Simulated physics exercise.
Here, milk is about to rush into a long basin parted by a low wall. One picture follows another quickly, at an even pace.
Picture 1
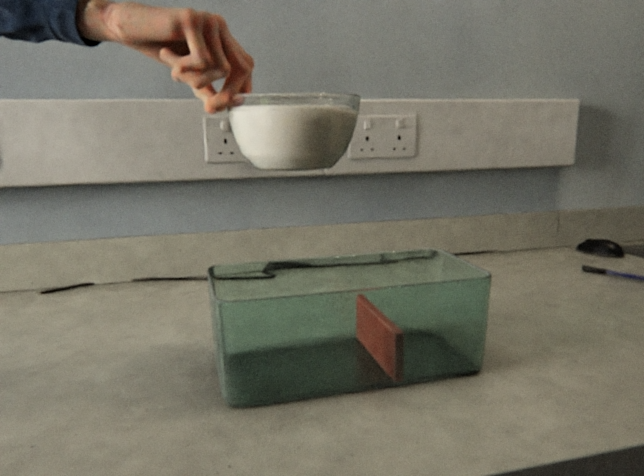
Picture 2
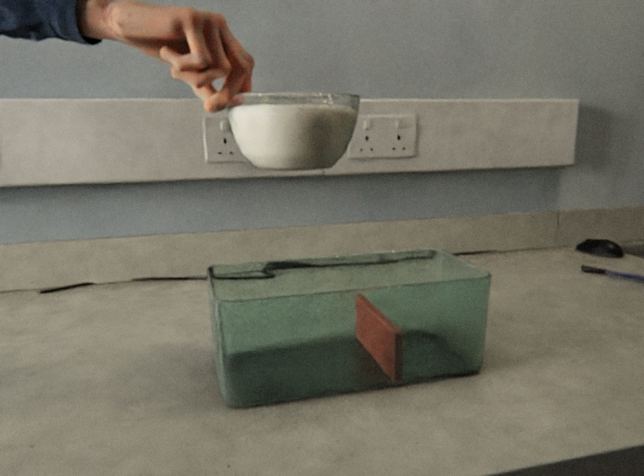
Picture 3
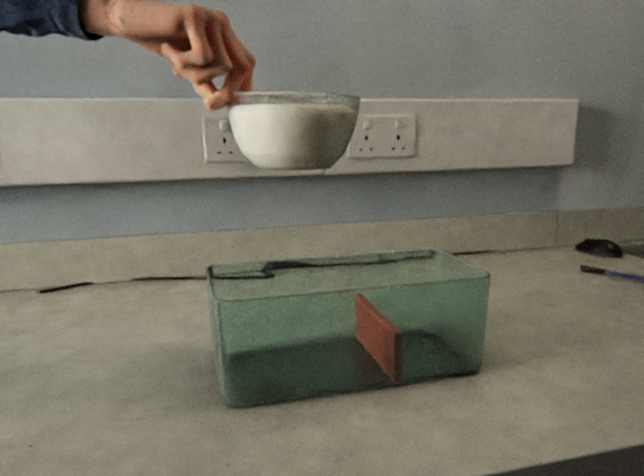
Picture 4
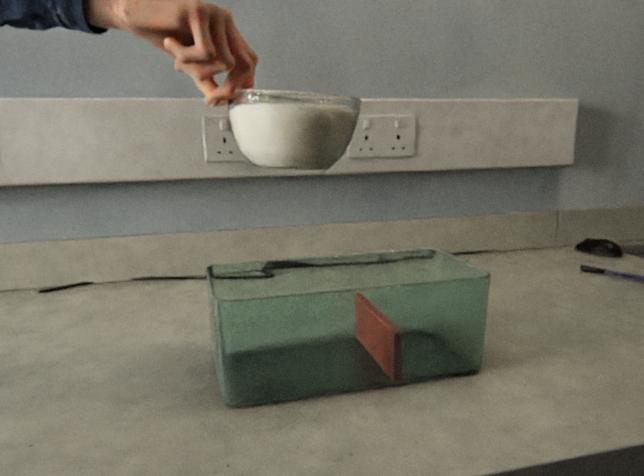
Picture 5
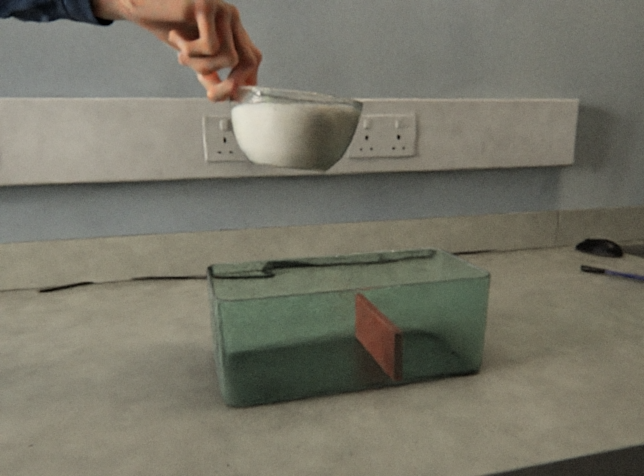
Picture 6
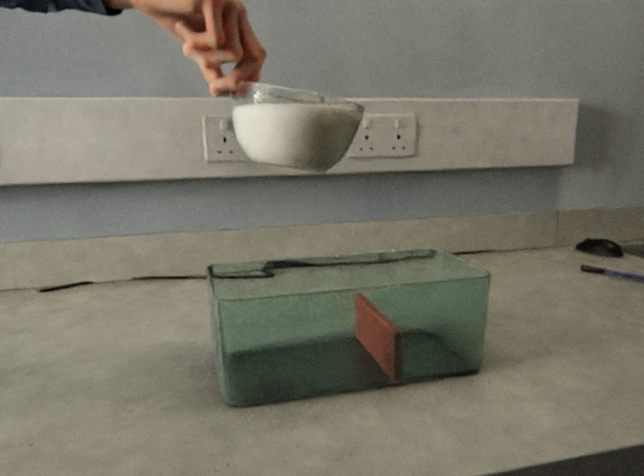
On a grey worktop, a hand holding a glass bowl of milk above a green-tinted basin, slowly tilting it to the right.
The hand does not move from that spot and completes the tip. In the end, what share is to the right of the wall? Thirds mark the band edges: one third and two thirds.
I would say more than two thirds ends up on that side.
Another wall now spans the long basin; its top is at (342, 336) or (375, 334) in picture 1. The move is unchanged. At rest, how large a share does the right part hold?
Try one about 90 %, try two about 70 %.
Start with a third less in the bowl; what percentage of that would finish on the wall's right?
About 75 percent.
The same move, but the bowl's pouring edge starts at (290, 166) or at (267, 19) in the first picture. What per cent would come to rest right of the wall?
About 0 per cent, then about 5 per cent.
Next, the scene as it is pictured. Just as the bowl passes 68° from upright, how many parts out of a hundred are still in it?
Around 45 in a hundred.
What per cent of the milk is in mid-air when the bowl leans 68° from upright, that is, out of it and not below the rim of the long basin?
Around 35 percent.
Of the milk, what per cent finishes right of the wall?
Close to 85 in a hundred.
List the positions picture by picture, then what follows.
The first frame shows tilt 0°; pouring edge (355, 99); surface from (230, 109) to (351, 108); the long basin's rim runs from (211, 284) to (465, 263); the wall's top is at (378, 314).
The second frame shows tilt 0°; pouring edge (355, 99); surface from (231, 108) to (351, 108).
The third frame shows tilt 2°; pouring edge (355, 100); surface from (230, 107) to (351, 109).
The fourth frame shows tilt 4°; pouring edge (356, 103); surface from (232, 107) to (352, 109).
The fifth frame shows tilt 7°; pouring edge (358, 106); surface from (233, 107) to (353, 109).
The sixth frame shows tilt 11°; pouring edge (359, 111); surface from (235, 108) to (355, 109).
A moment on, the bowl is tipped part way and 43 per cent is still to pour, 1 is left of the wall and 20 right of it.
Next, the bowl is tipped right over and 0 per cent is still to pour, 9 is left of the wall and 84 right of it.
Then the bowl is tipped right over and 0 per cent is still to pour, 15 is left of the wall and 84 right of it.
Later the bowl is tipped right over and 0 per cent is still to pour, 15 is left of the wall and 84 right of it.
In the end 15 per cent lies left of the wall, 84 right of it and 1 outside.
